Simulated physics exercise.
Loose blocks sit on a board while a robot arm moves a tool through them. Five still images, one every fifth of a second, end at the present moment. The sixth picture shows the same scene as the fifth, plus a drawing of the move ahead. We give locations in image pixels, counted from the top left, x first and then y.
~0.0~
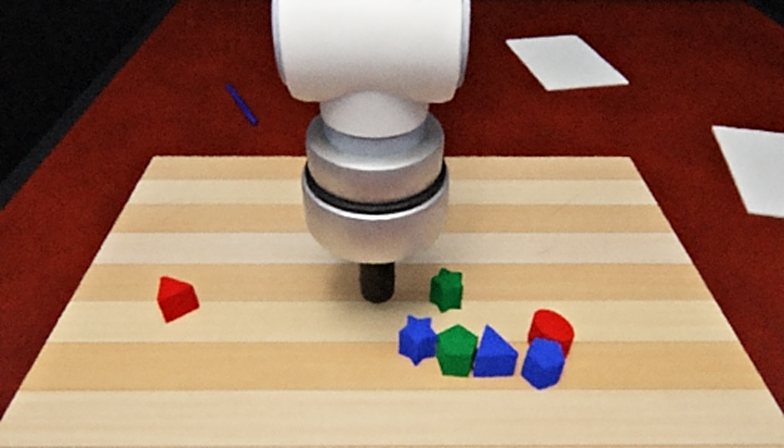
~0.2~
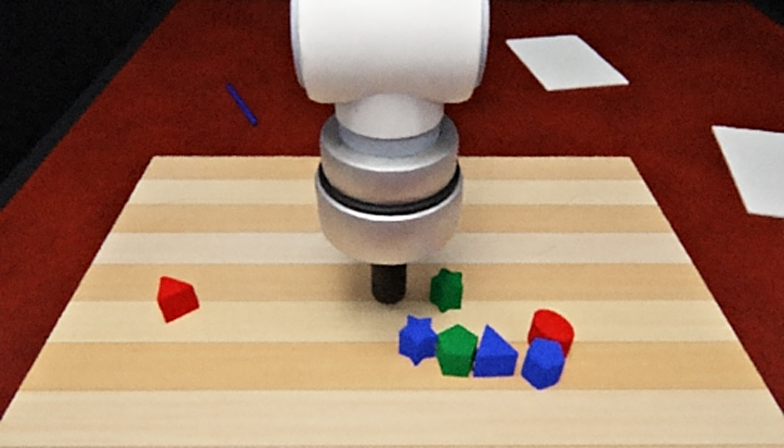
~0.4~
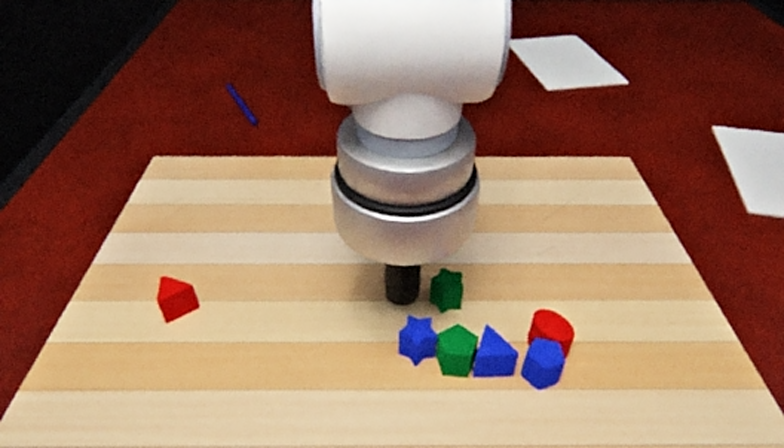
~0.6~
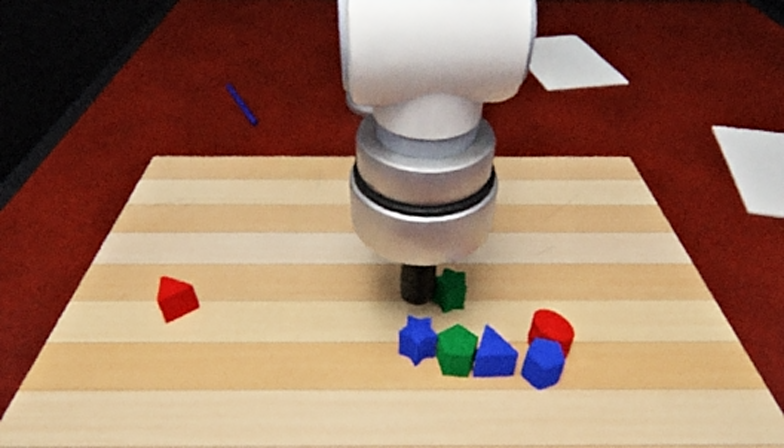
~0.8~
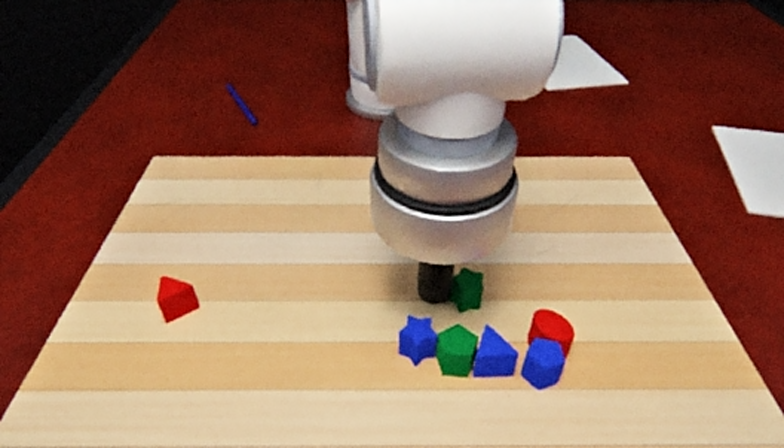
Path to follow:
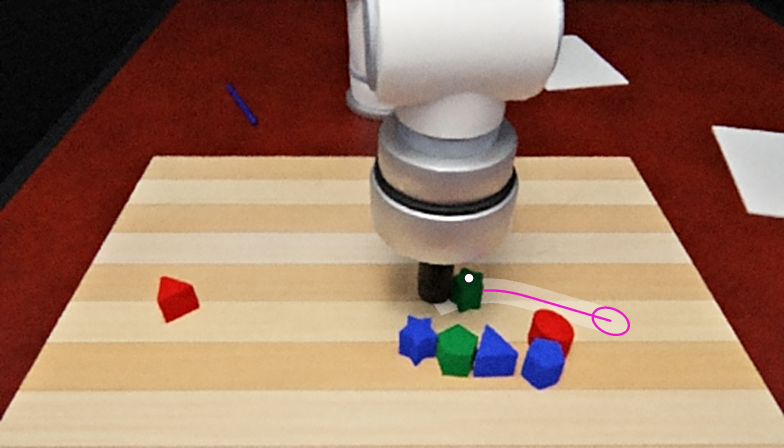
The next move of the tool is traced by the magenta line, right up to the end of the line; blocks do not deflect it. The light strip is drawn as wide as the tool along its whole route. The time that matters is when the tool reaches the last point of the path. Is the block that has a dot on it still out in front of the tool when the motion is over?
In short: Yes.
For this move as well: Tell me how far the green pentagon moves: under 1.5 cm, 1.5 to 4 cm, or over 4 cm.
Distance: Less than 1.5 cm.
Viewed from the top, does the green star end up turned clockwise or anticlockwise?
I'd predict that, seen from above, the green star rotates clockwise.
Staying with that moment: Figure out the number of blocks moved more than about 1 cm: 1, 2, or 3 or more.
Shifted over 1 cm: One.
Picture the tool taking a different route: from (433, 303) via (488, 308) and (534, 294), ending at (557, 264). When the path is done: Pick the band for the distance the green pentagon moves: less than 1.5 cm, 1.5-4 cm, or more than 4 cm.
Distance: Below 1.5 cm.
Drawn move, from (433, 303) over (488, 290) and (548, 303) to (611, 321); the dot is on the green star.
On the path given first. One third of the way, tool at (491, 280); green star at (523, 272), turned 40° clockwise.
Two thirds of the way, tool at (551, 292); green star at (586, 284), turned 40° clockwise.
At the end, tool at (615, 310); green pentagon still; green star at (651, 299), turned 30° clockwise; red elliptical block still.
